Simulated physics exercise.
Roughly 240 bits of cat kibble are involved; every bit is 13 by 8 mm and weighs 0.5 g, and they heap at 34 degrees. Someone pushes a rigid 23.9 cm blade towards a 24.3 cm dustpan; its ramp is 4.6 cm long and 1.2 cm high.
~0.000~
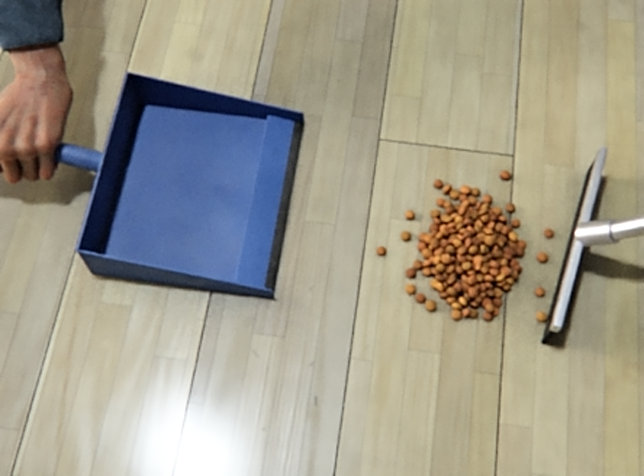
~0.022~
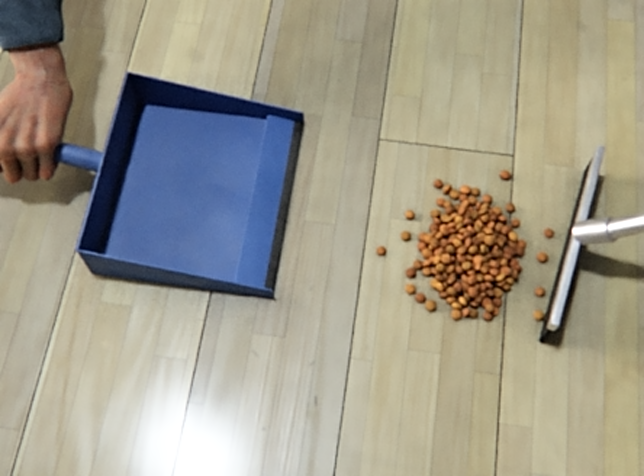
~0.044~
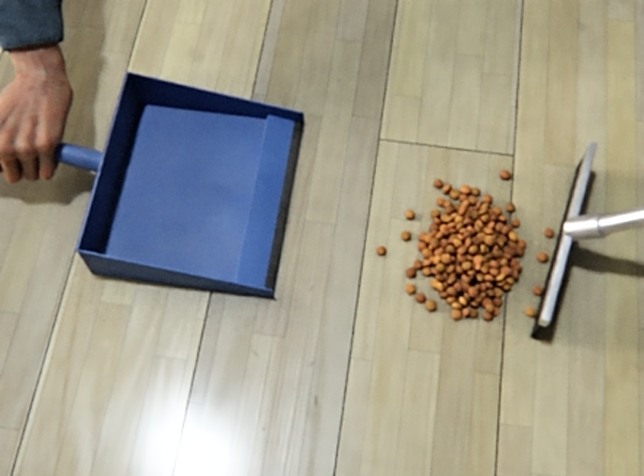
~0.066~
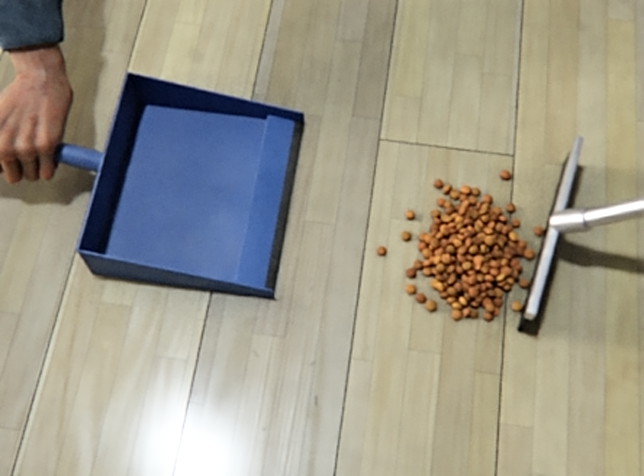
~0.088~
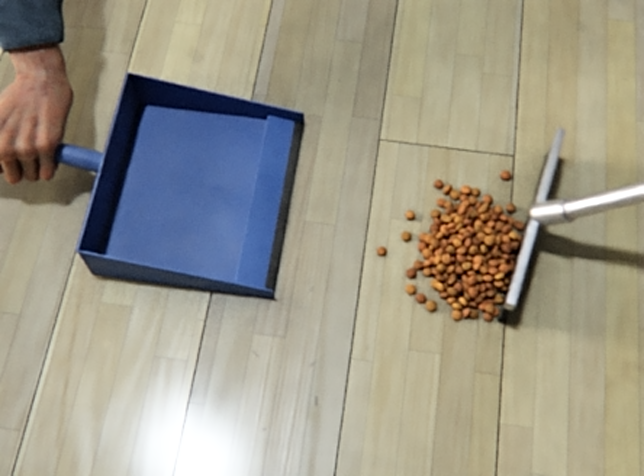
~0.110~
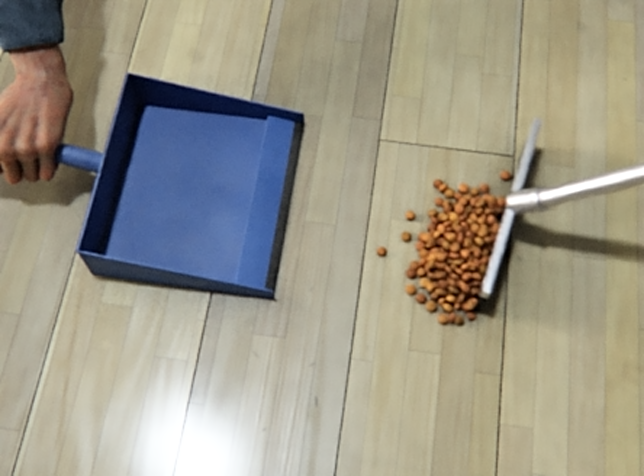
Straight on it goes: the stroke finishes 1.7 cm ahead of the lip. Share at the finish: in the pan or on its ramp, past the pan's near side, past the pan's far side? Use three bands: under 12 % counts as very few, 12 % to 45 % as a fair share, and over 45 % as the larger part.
In the pan or on its ramp: The larger part; past the pan's near side: Very few; past the pan's far side: A fair share.
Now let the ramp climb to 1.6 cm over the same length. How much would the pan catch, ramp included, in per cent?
With that ramp, near 50 per cent.
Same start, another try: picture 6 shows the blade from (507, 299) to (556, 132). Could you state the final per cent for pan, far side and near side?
The pan gets 35, the far side 20 and the near side 5.
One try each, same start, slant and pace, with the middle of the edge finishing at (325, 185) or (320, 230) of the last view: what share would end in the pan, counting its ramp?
Close to 60 and 60 percent, in that order.
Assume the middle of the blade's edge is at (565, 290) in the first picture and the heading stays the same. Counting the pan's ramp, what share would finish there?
Estimate: ~ 60 %.
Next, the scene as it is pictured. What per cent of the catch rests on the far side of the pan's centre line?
About 70 per cent.
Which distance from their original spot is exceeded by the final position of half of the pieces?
It works out to some 30 cm.
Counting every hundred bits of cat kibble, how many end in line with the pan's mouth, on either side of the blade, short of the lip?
Some 25 per cent end up there.
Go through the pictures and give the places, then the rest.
The first picture shows blade from (556, 327) to (601, 155), moved 0.0 cm, 0 of the pieces shifted so far; middle of the pieces at (474, 252); pan at (187, 193).
The second picture shows blade from (553, 325) to (598, 153), moved 0.3 cm, 0 of the pieces shifted so far; middle of the pieces at (474, 251).
The third picture shows blade from (544, 321) to (590, 150), moved 1.4 cm, 1 of the pieces shifted so far; middle of the pieces at (474, 251).
The fourth picture shows blade from (530, 314) to (577, 144), moved 3.1 cm, 4 of the pieces shifted so far; middle of the pieces at (474, 251).
The fifth picture shows blade from (510, 305) to (559, 136), moved 5.5 cm, 26 of the pieces shifted so far; middle of the pieces at (468, 246).
The sixth picture shows blade from (485, 293) to (536, 126), moved 8.5 cm, 212 of the pieces shifted so far; middle of the pieces at (462, 242); pan at (187, 194). The blade's pace is about 1.42 m/s, heading 20 degrees away from the viewer's side.
Then, at 0.21 s, middle of the blade 13 cm from the lip; 0 % over the lip, far side 0 %, near side 5 %.
Then, at 0.27 s, middle of the blade 6 cm from the lip; 5 % over the lip, far side 10 %, near side 5 %.
After 0.48 s, middle of the blade 4 cm from the lip; 55 % over the lip, far side 15 %, near side 5 %.
In the end, at 1.2 s, pan 55 %, near side 5 %, far side 15 %, in front of the lip or behind the blade 25 %.
